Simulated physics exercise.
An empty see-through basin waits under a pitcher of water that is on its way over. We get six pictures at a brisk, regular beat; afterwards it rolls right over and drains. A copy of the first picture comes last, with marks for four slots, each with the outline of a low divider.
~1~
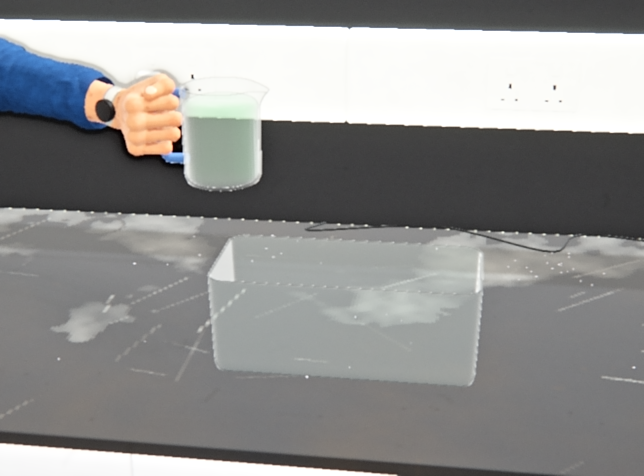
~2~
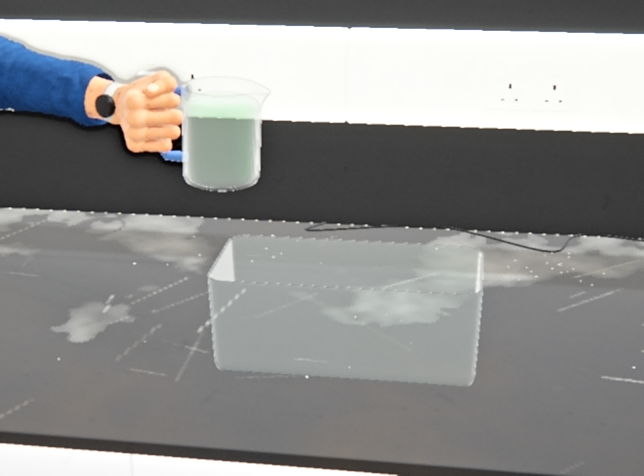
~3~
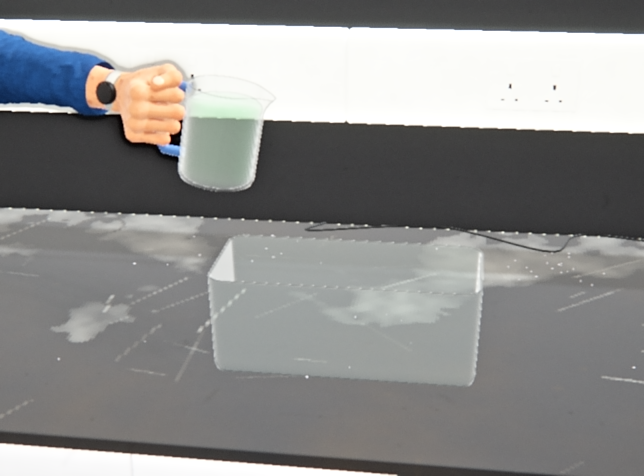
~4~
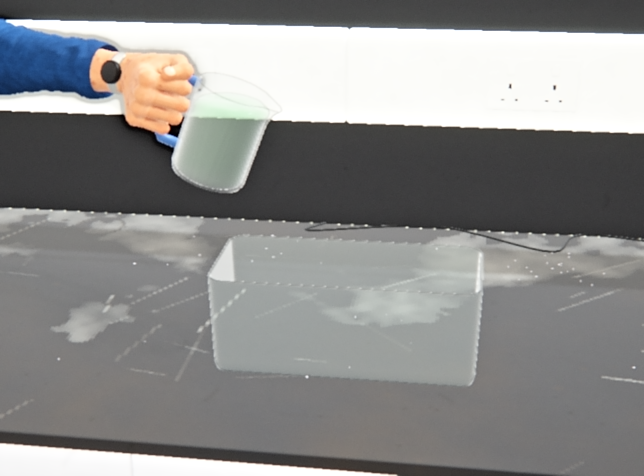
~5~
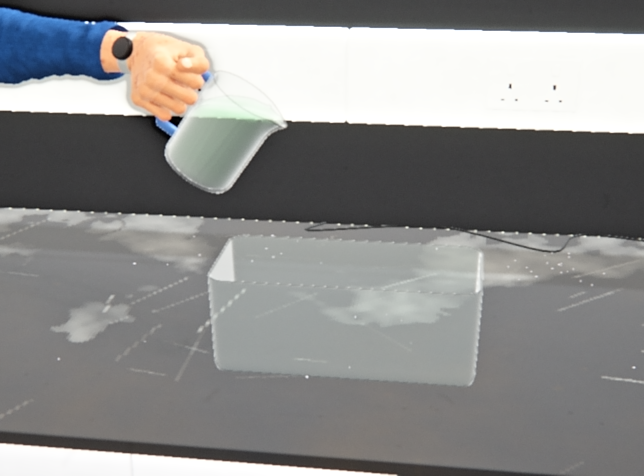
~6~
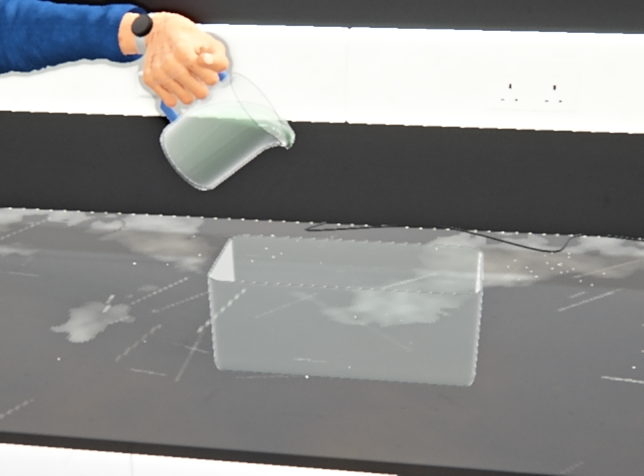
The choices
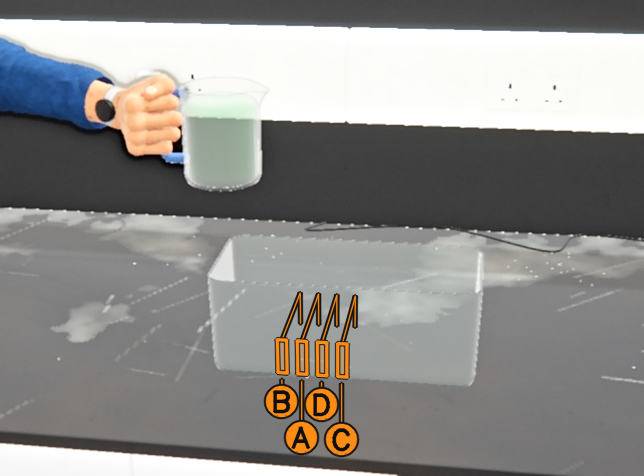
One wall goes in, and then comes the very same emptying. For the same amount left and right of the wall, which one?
It is D.
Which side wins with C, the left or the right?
More ends on the left.
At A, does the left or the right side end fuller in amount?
The right side.
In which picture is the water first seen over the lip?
Picture 6.
On the marked copy, A at (301, 381); B at (281, 379); C at (341, 383); D at (321, 382).
Choosing A, about 16 % ends left of the wall and 82 % right of it.
Choosing B, about 4 % ends left of the wall and 93 % right of it.
Choosing C, about 83 % ends left of the wall and 10 % right of it; 6 % is lost outside.
Choosing D, about 58 % ends left of the wall and 39 % right of it; 3 % is lost outside.
